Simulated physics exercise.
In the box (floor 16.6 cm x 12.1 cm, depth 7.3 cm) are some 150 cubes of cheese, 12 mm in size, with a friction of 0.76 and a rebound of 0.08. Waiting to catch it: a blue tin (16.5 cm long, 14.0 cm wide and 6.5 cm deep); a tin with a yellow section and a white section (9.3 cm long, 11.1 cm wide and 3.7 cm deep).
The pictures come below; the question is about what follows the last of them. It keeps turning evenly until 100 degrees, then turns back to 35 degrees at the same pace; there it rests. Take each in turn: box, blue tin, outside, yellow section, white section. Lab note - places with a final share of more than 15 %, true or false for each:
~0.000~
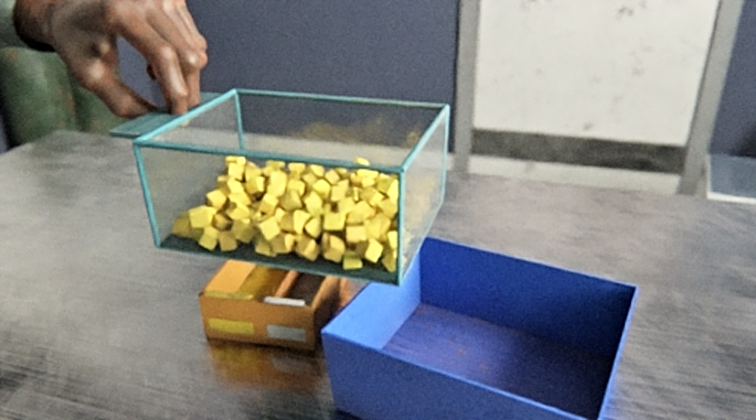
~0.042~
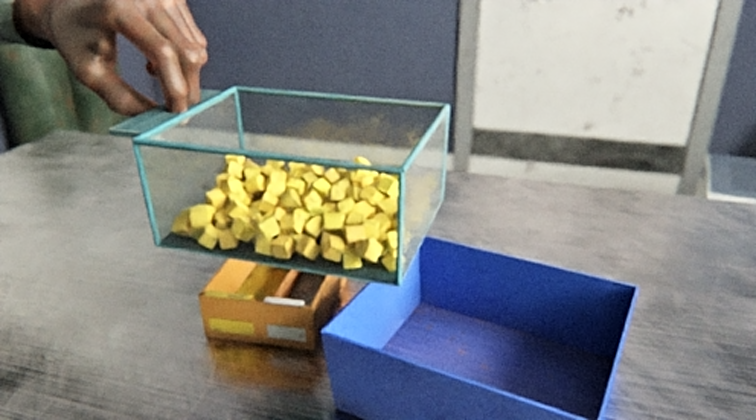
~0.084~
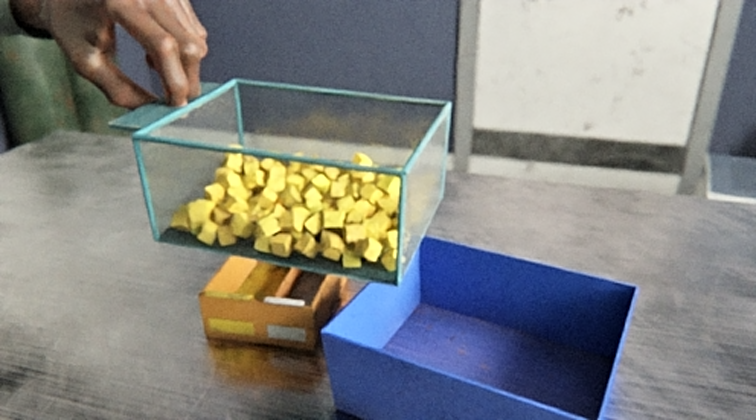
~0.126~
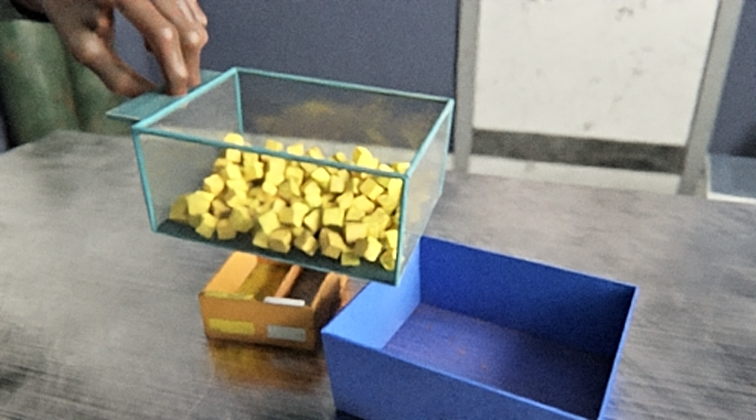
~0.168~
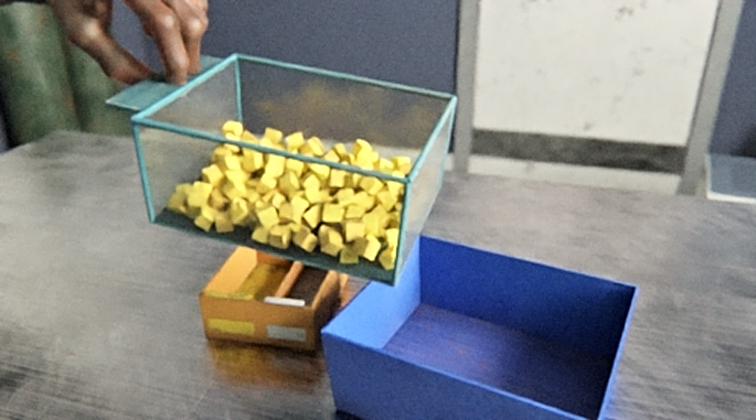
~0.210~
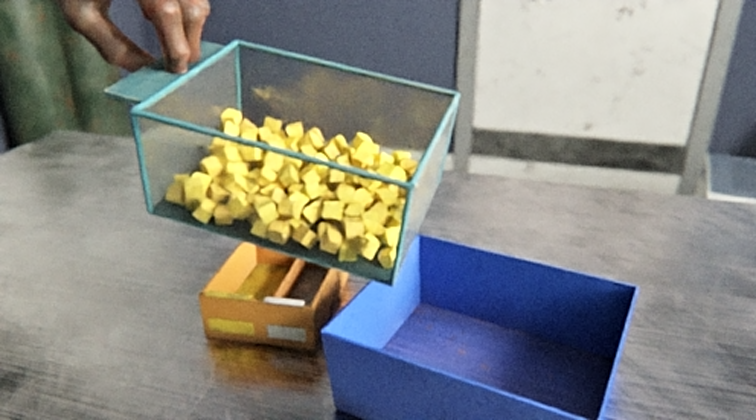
Box: True, blue tin: False, outside: True, yellow section: False, white section: False.
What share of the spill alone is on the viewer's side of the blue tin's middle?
About 100 per cent.
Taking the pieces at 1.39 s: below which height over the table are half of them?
16 centimetres, roughly.
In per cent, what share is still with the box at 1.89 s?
Around 45 percent of the load is still there.
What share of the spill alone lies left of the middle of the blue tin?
20 %, give or take.
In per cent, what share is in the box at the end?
45 per cent, roughly.
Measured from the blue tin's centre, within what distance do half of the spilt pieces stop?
Roughly 14 cm.
Then, at 0.86 s, tilt 67 degrees; box 100 %; middle of all pieces near (342, 125).
After 1.39 s, tilt 98 degrees; box 75 %, blue tin 5 %, outside 10 %, in the air 10 %; middle of all pieces near (414, 240).
After 1.89 s, tilt 57 degrees; box 45 %, blue tin 10 %, outside 45 %; middle of all pieces near (463, 378).
Then, at 2.36 s, tilt 35 degrees; box 45 %, blue tin 10 %, outside 45 %; middle of all pieces near (460, 378).
At rest (2.8 s), box 45 %, blue tin 10 %, outside 45 %, yellow section 0 %, white section 0 %.
